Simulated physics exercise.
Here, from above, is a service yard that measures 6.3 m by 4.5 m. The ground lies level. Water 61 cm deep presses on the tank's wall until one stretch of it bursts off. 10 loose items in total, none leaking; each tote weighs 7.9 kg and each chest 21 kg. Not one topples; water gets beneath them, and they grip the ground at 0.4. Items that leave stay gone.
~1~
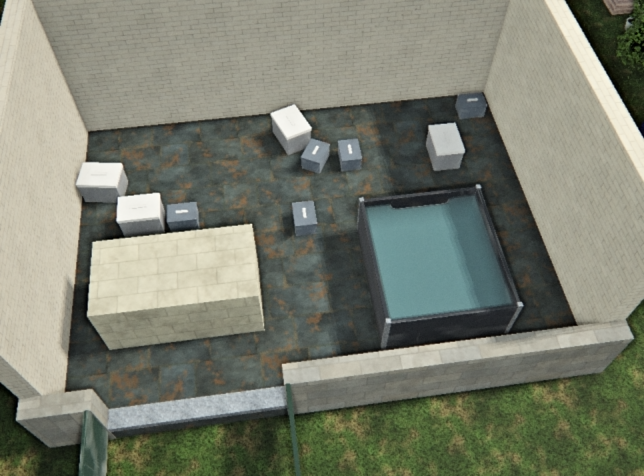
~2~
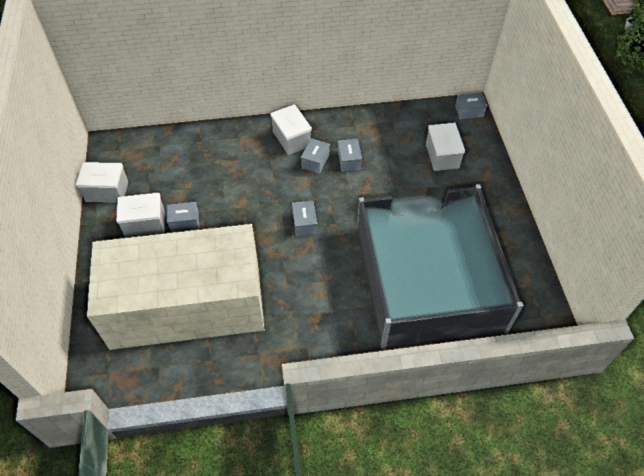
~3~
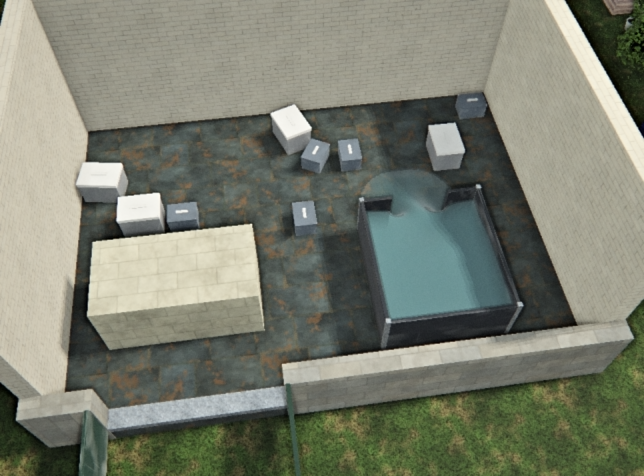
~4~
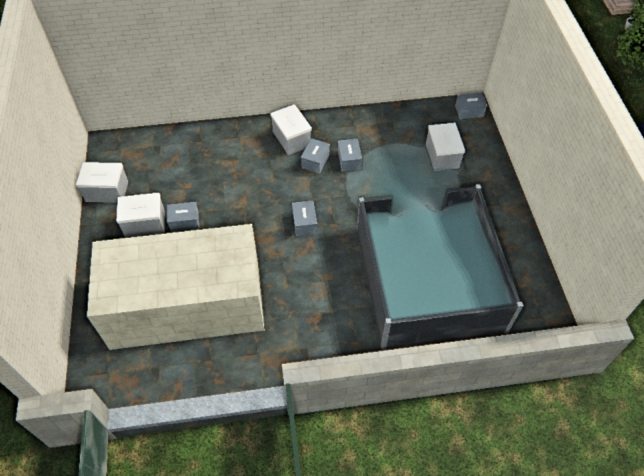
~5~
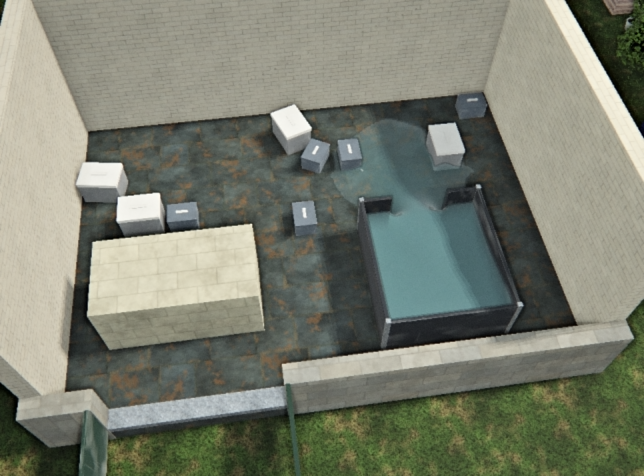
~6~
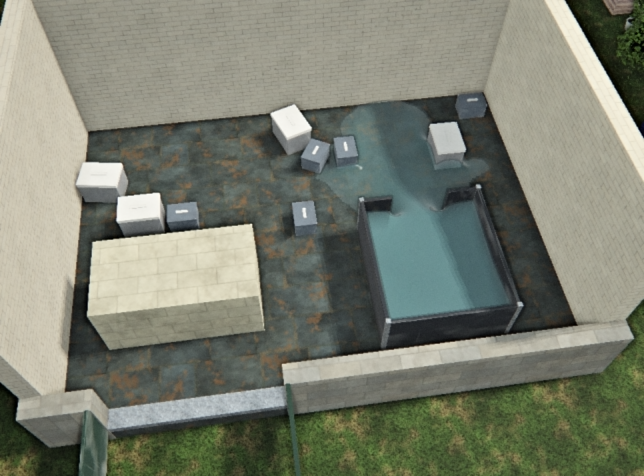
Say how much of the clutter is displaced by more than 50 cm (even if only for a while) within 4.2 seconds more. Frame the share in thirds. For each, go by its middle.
That comes to from one to two thirds.
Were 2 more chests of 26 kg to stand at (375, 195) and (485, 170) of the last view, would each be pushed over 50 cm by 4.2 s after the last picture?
Taking them in order: Above the mark and above the mark.
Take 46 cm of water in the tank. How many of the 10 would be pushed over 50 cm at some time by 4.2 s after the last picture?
I count 5 of them in that case.
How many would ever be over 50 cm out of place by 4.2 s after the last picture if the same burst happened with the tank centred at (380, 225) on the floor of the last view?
That would give 4.
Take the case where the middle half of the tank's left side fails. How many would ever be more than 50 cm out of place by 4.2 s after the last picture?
That would give 2.
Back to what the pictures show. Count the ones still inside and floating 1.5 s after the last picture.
At that point I count 2.
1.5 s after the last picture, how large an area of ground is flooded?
Somewhere about 13 m2, give or take.
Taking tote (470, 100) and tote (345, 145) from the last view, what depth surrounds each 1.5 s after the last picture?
I'd put it at 26 cm and 13 cm respectively.
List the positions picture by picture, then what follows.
The first picture shows a tote at (350, 150), on the bottom; a chest at (447, 138), on the bottom; 2.5 m2 under water; 0 of 10 have shifted.
The second picture shows a tote at (350, 150), on the bottom; a chest at (447, 138), on the bottom; water covers 3.0 m2; 0 of 10 have shifted.
The third picture shows a tote at (350, 150), on the bottom; a chest at (447, 138) rests on the ground; water covers 3.6 m2; 0 of 10 have shifted.
The fourth picture shows a tote at (350, 150), on the bottom; a chest at (447, 138) rests on the ground; 4.3 m2 under water; 0 of 10 have shifted.
The fifth picture shows a tote at (350, 149) rests on the ground; a chest at (447, 138), on the bottom; 5.0 m2 under water; 0 of 10 have shifted.
The sixth picture shows a tote at (346, 147) rests on the ground, 8 cm from its start; a chest at (448, 137) rests on the ground; 6.1 m2 under water; 1 of 10 have shifted.
Then, 0.4 s after the last picture 1 of 10 are over 50 cm from their spots; 0 afloat.
Then, 1.5 s after the last picture 4 of 10 are over 50 cm from their spots; 2 afloat.
Then, 2.8 s after the last picture 4 of 10 are over 50 cm from their spots; 2 afloat.
Then, 4.2 s after the last picture 4 of 10 are over 50 cm from their spots, and 5 have been at some point; 2 afloat.
